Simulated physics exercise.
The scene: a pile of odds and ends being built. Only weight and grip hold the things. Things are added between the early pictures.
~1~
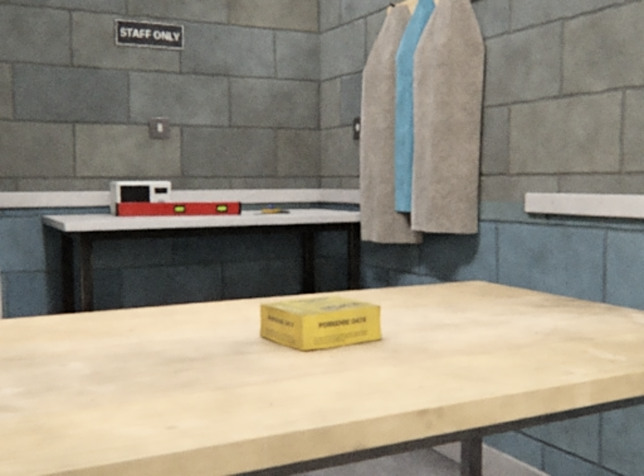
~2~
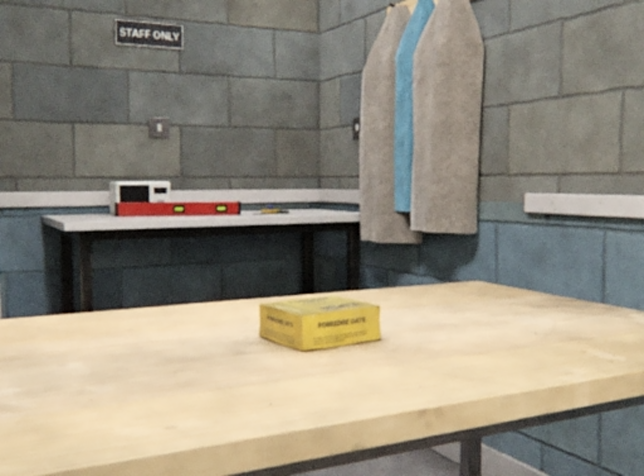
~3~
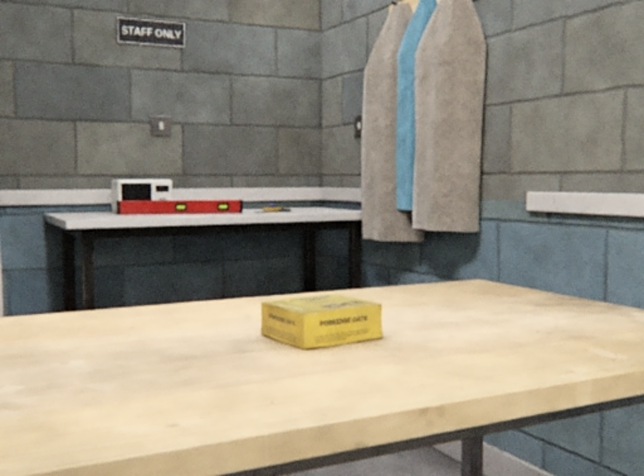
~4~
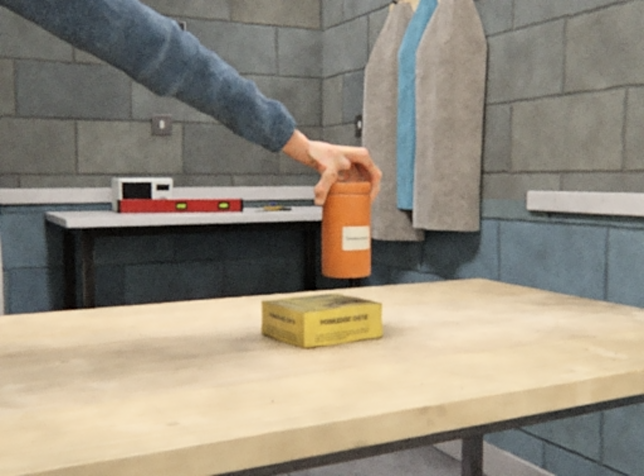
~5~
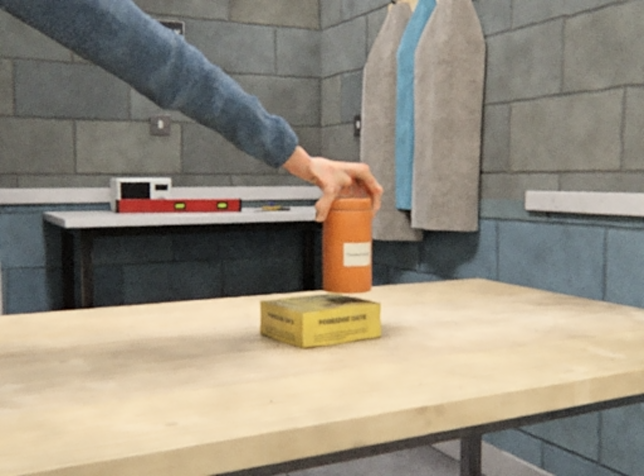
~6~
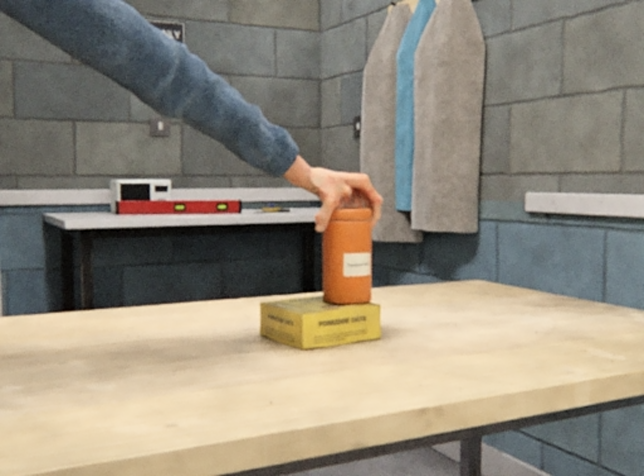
In a grey and blue block-walled room, a yellow packet sits alone on a pale wooden table before a blue-sleeved arm reaches in from the left and lowers an orange jar onto its top, still gripping the jar.
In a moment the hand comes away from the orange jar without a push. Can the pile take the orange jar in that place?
It keeps its balance.
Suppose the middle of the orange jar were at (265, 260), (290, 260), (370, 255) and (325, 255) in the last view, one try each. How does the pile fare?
First try: It gives way; second try: It holds; third try: It comes apart; fourth try: It holds.
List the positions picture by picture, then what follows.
In the first picture, the last thing is not in view yet; yellow packet (320, 321).
In the second picture, the last thing is not in view yet; yellow packet (319, 321).
In the third picture, the last thing is not in view yet; yellow packet (321, 319).
In the fourth picture, on its way; orange jar (346, 229); yellow packet (321, 318).
In the fifth picture, on its way; orange jar (347, 245); yellow packet (320, 318).
In the sixth picture, in place under the hand; orange jar (347, 255); yellow packet (320, 320).
Then, 0.50 s after the last picture, nothing has stirred.
Then, 1.20 s after the last picture, orange jar resting near (347, 255).
Then, 1.80 s after the last picture, orange jar resting near (348, 255).
At rest, both in place. Seen from the same camera at the end, orange jar near (348, 255). The pile stays up.
